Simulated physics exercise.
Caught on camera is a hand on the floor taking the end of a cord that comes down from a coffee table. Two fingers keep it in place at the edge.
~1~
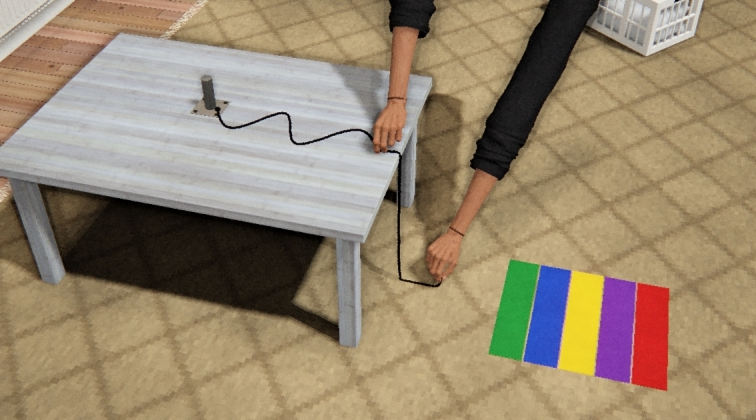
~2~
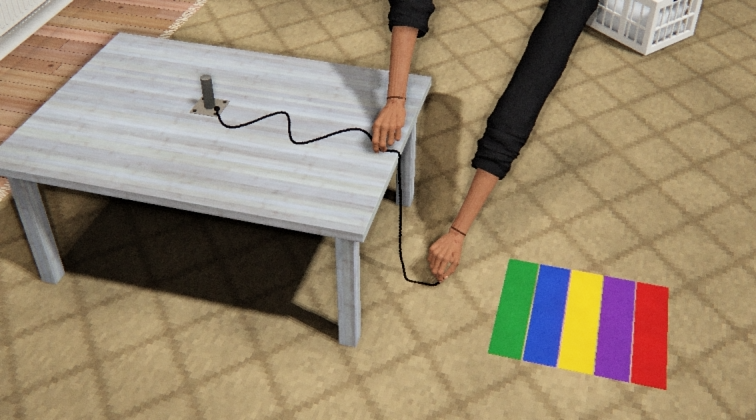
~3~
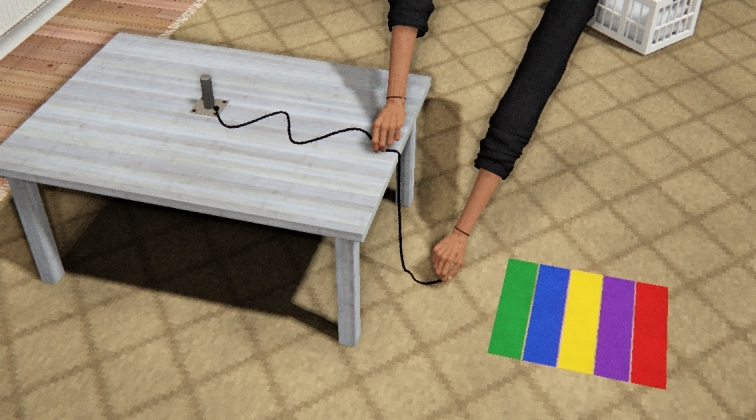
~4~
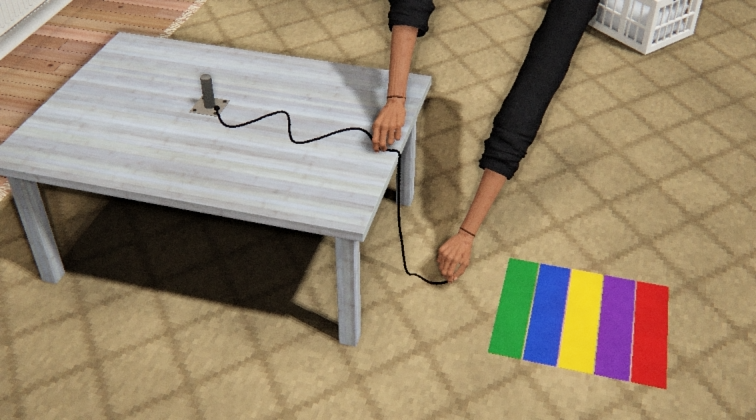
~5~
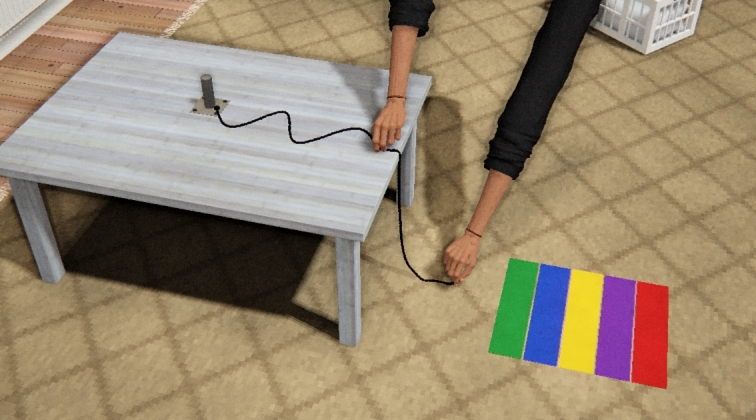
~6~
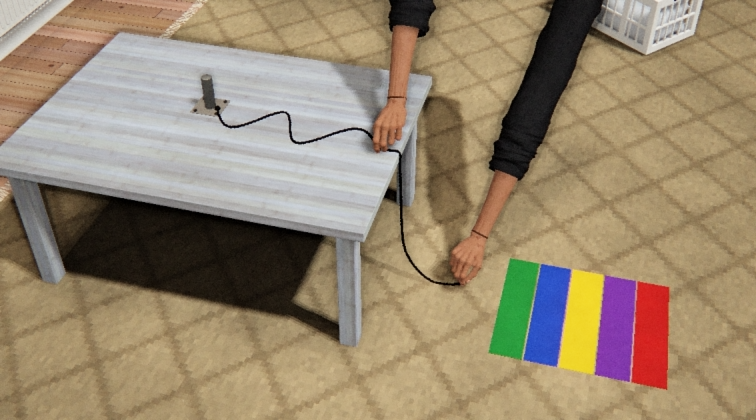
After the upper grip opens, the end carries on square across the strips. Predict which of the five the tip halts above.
I expect it over the red strip.
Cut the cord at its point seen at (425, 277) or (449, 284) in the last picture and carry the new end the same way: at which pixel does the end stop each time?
In turn, (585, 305) for the first and (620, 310) for the second.
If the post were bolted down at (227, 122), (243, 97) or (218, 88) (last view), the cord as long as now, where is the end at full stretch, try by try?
Places per try: (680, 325); (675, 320); (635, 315).
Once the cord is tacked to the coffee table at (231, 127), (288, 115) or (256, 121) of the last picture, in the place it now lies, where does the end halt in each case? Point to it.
Expect roughly (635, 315) for the first, (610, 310) for the second and (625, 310) for the third.
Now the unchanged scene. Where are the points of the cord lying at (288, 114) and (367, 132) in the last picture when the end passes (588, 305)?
The first at (315, 124), the second at (409, 175).
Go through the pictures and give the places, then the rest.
The first frame shows end (441, 279); green (509, 339); blue (543, 346); yellow (578, 353); purple (614, 360); red (650, 368).
The second frame shows end (443, 278); cord through (228, 127) (289, 119) (330, 135) (382, 150) (401, 206) (401, 260).
The third frame shows end (446, 279).
The fourth frame shows end (452, 279); cord through (228, 126) (289, 118) (330, 135) (382, 149) (399, 205) (404, 260).
The fifth frame shows end (458, 281).
The sixth frame shows end (465, 282); cord through (228, 127) (289, 119) (330, 135) (383, 150) (401, 206) (411, 262).
Soon after, end near (588, 305); over yellow.
Then, end near (626, 313); over purple.
At full stretch, end near (649, 317); over red. The red one.
